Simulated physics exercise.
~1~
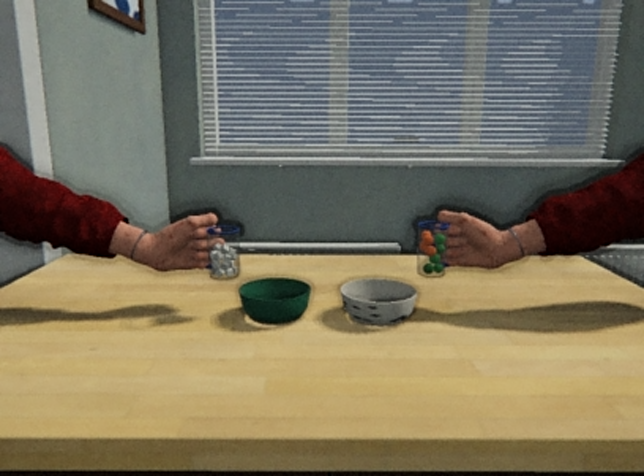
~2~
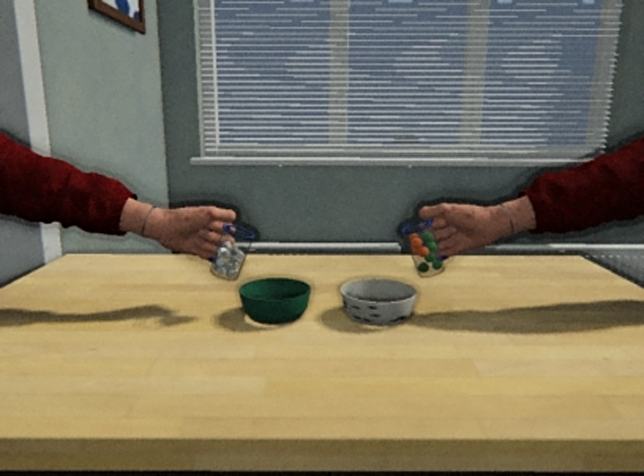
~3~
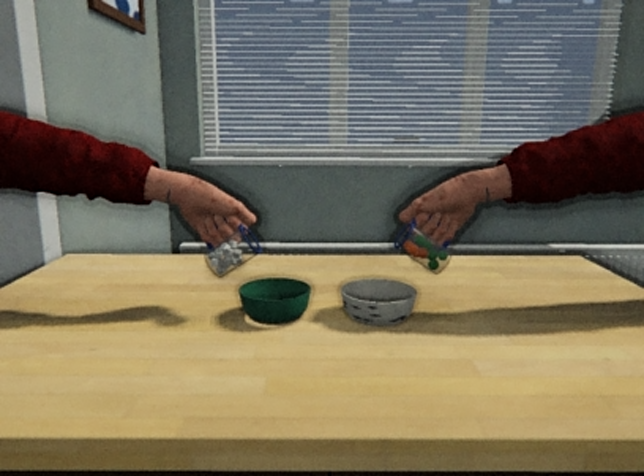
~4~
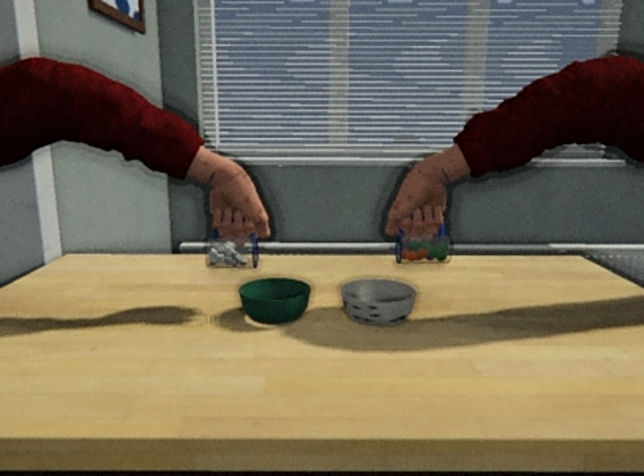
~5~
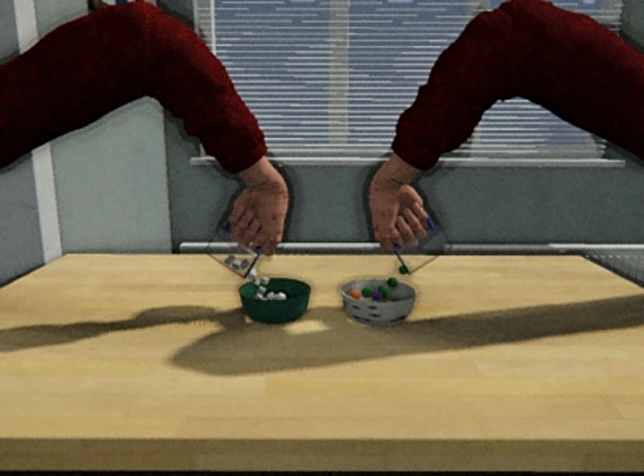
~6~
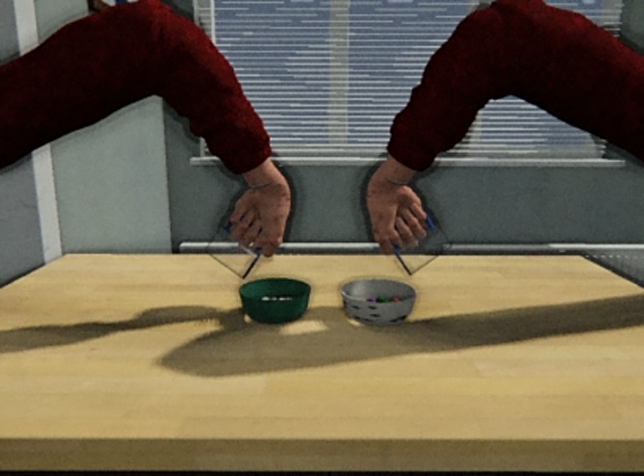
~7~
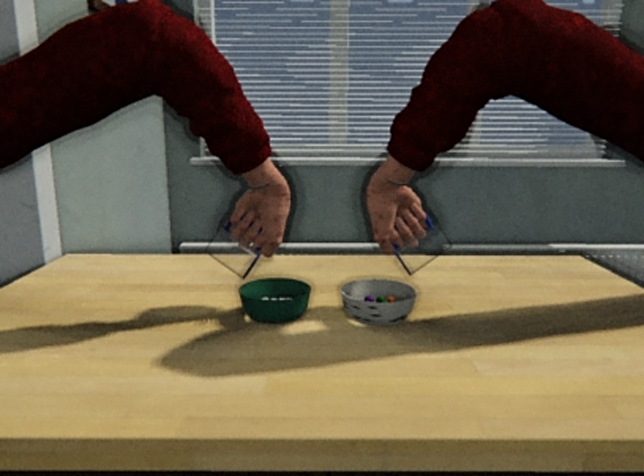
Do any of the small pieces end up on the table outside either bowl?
No, none of them end up outside. The green bowl on the left catches all of the white pieces, and the gray bowl on the right catches all of the colored ones.
